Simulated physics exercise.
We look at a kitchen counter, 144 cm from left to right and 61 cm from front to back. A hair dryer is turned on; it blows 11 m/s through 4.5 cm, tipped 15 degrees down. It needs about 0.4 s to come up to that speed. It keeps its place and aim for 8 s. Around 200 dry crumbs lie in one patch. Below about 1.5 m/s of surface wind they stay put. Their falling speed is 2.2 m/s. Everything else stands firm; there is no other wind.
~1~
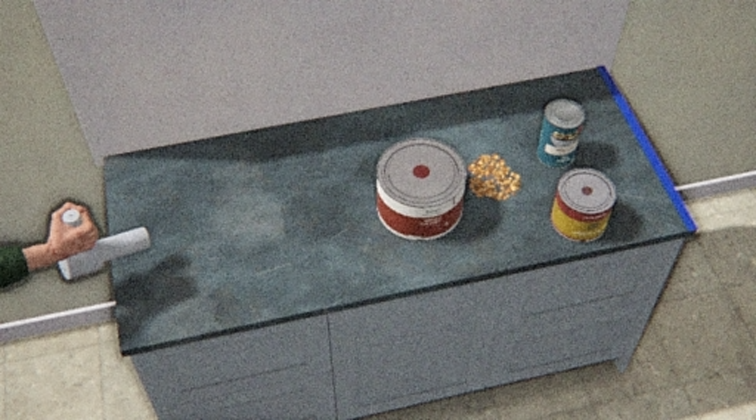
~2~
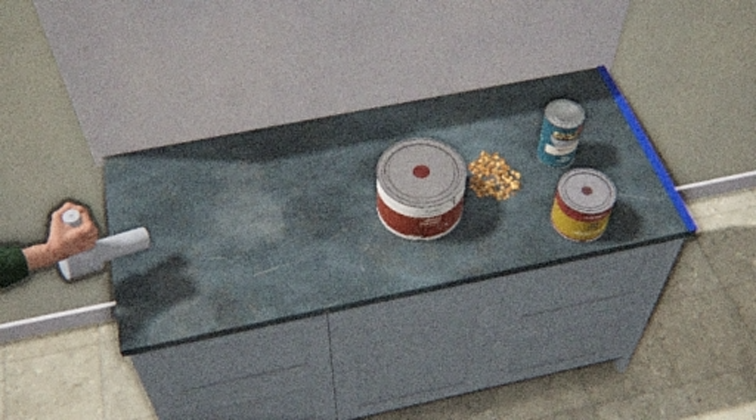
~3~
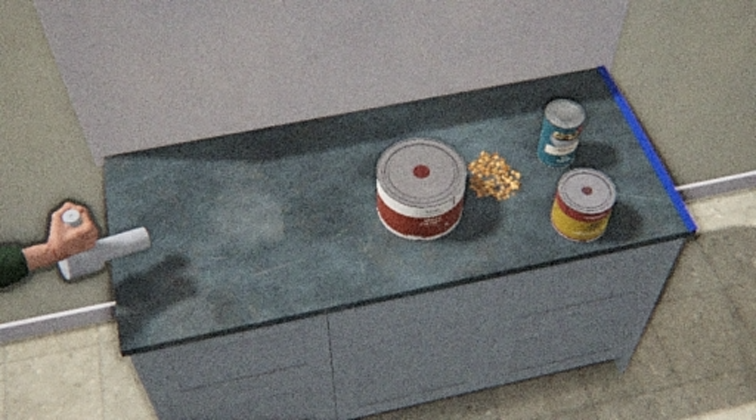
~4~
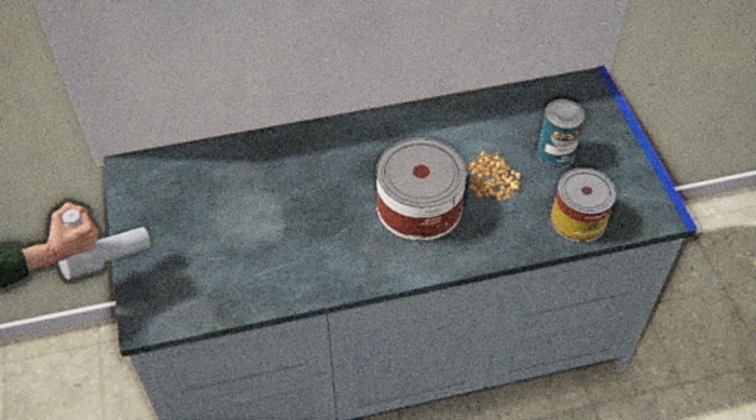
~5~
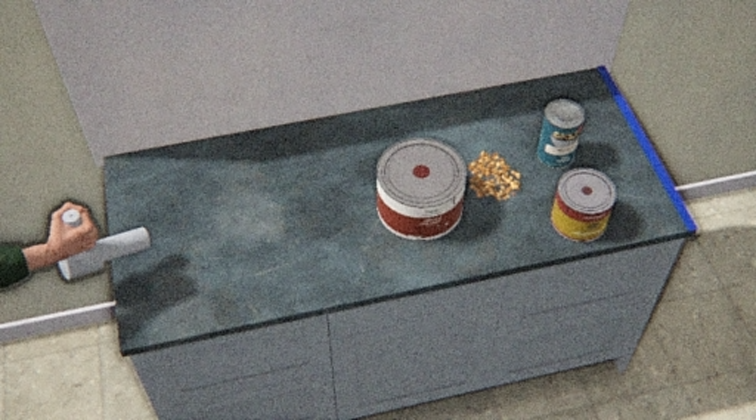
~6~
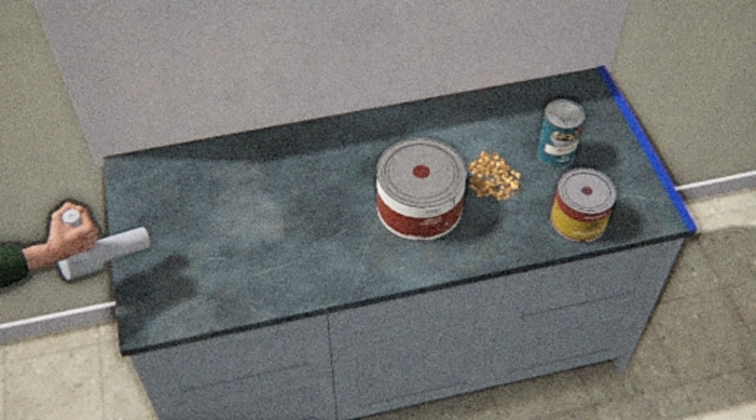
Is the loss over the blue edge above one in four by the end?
More than a quarter over the blue edge: No.
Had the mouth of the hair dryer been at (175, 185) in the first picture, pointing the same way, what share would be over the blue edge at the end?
Then about 0 %.
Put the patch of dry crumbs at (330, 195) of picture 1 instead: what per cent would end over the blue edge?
Then about 80 %.
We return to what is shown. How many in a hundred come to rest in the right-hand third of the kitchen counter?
About 80 %.
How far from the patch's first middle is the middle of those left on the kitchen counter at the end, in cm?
About 0 cm.
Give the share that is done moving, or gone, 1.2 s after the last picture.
Some 60 per cent.
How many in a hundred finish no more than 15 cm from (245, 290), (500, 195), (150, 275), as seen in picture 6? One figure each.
In turn about 0 %, 90 %, 0 %.
Then, 1.2 s after the last picture the count stands so, 0 % are over the blue edge; the middle of those still in play is near (497, 177).
Then, 2.2 s after the last picture the count stands so, 1 % are over the blue edge; the middle of those still in play is near (497, 177).
Then, 4.0 s after the last picture the count stands so, 2 % are over the blue edge; the middle of those still in play is near (497, 177).
Then, 7.6 s after the last picture, at the end, 2 % are over the blue edge; the middle of those still in play is near (499, 179).
